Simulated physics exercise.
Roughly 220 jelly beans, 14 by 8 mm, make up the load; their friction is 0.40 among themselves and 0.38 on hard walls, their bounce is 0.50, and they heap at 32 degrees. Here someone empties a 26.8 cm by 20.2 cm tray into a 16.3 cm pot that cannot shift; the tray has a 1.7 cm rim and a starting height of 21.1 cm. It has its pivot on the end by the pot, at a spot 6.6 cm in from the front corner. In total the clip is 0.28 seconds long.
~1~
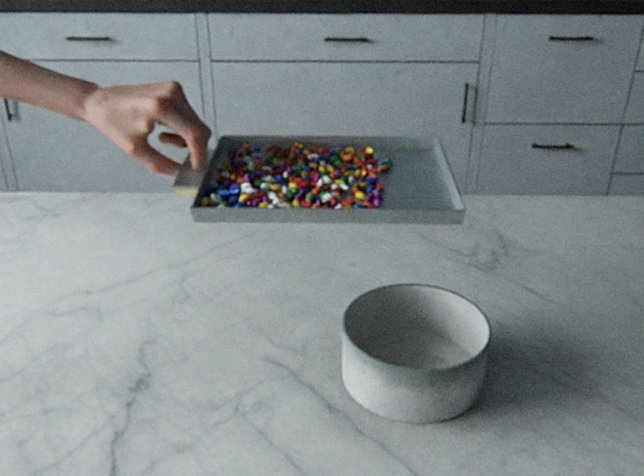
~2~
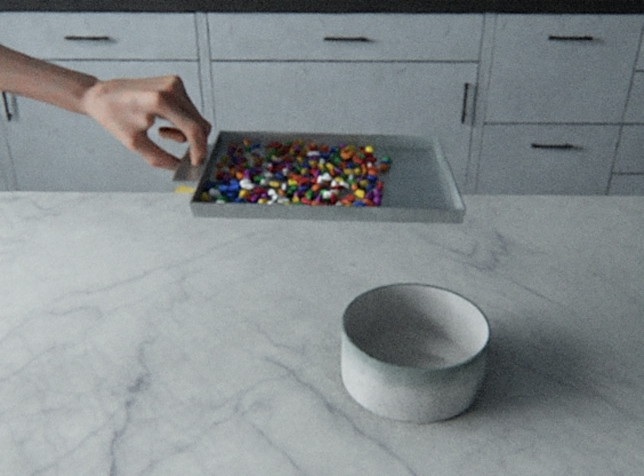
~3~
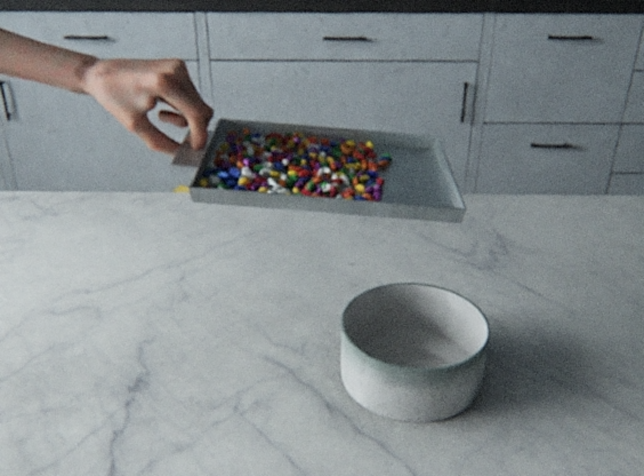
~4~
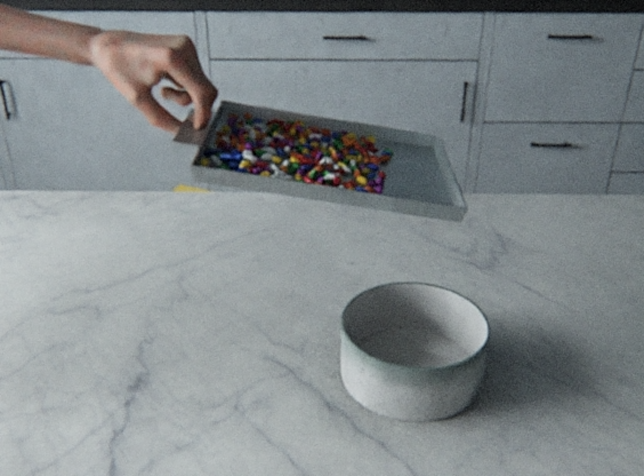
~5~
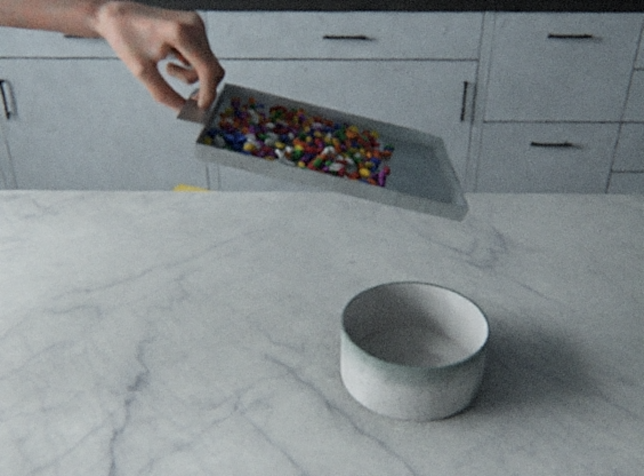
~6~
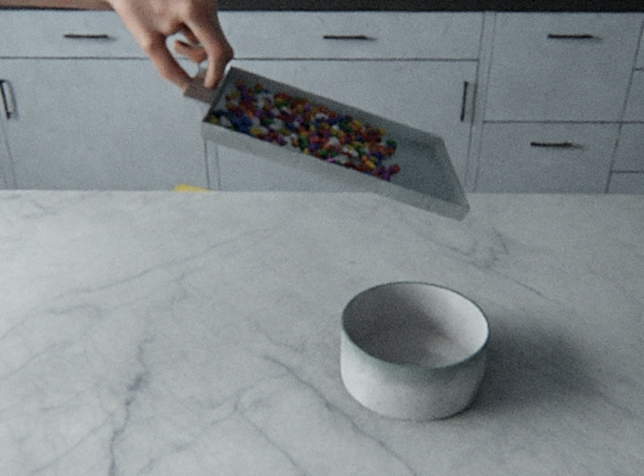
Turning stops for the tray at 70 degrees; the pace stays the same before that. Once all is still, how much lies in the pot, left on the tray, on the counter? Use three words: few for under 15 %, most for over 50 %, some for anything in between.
Pot: Few; tray: Some; counter: Most.
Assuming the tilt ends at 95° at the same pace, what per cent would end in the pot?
Roughly 5 %.
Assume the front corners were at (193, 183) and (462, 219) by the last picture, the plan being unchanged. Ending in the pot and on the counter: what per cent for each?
The pot gets 80 and the counter 5.
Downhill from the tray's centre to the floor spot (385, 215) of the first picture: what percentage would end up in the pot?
That would be close to 70 per cent.
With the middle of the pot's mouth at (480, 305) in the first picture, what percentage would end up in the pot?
About 35 per cent.
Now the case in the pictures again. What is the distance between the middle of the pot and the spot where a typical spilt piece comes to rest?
I'd say around 22 centimetres.
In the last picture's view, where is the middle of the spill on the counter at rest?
Spill centre at rest: About (532, 321).
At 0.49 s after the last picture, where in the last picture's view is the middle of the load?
(450, 164), roughly.
Then, 0.29 s after the last picture, tilt 44 degrees; the tray holds 100 %, the pot 0 %.
Then, 0.49 s after the last picture, tilt 61 degrees; the tray holds 80 %, the pot 0 %.
Then, 0.82 s after the last picture, tilt 70 degrees; the tray holds 35 %, the pot 0 %.
In the end, pot 5 %, tray 35 %, counter 60 %.
